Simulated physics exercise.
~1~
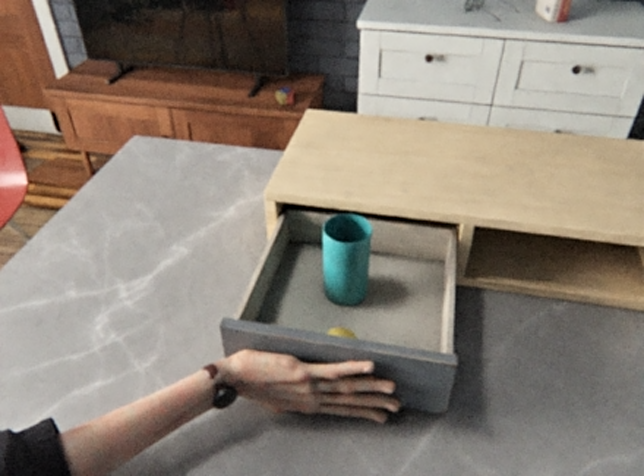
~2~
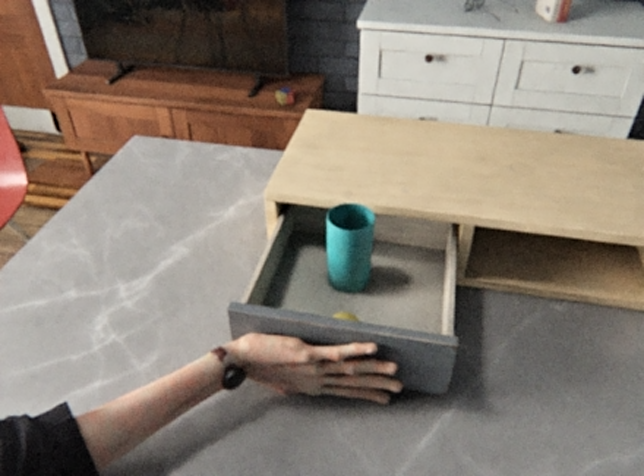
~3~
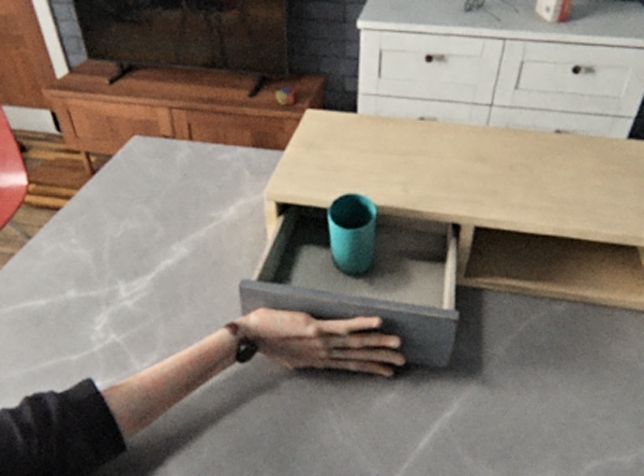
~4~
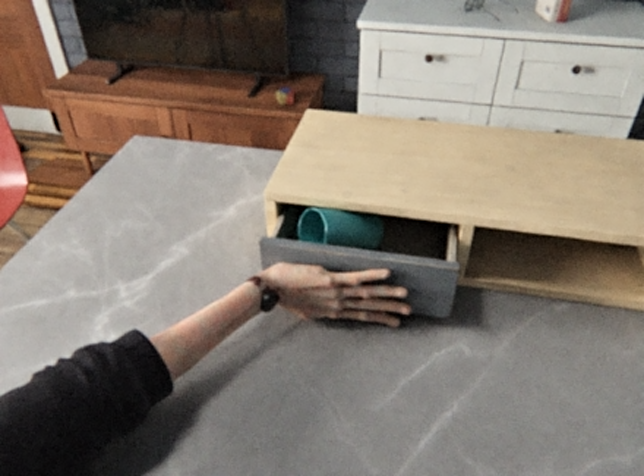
At first, a drawer hangs open from a pale wooden chest on a grey marbled table, holding an upright turquoise beaker and a small yellow object near its front. A hand reaches in from the left, its palm and fingers against the grey front, and pushes the drawer inward. The beaker rides back with it, still standing, while the yellow object slips out of sight behind the front panel. As the drawer slides farther in, the beaker nears the chest's top edge and then topples onto its side, its open end facing left. In the end, the drawer remains ajar, with the hand still against it.
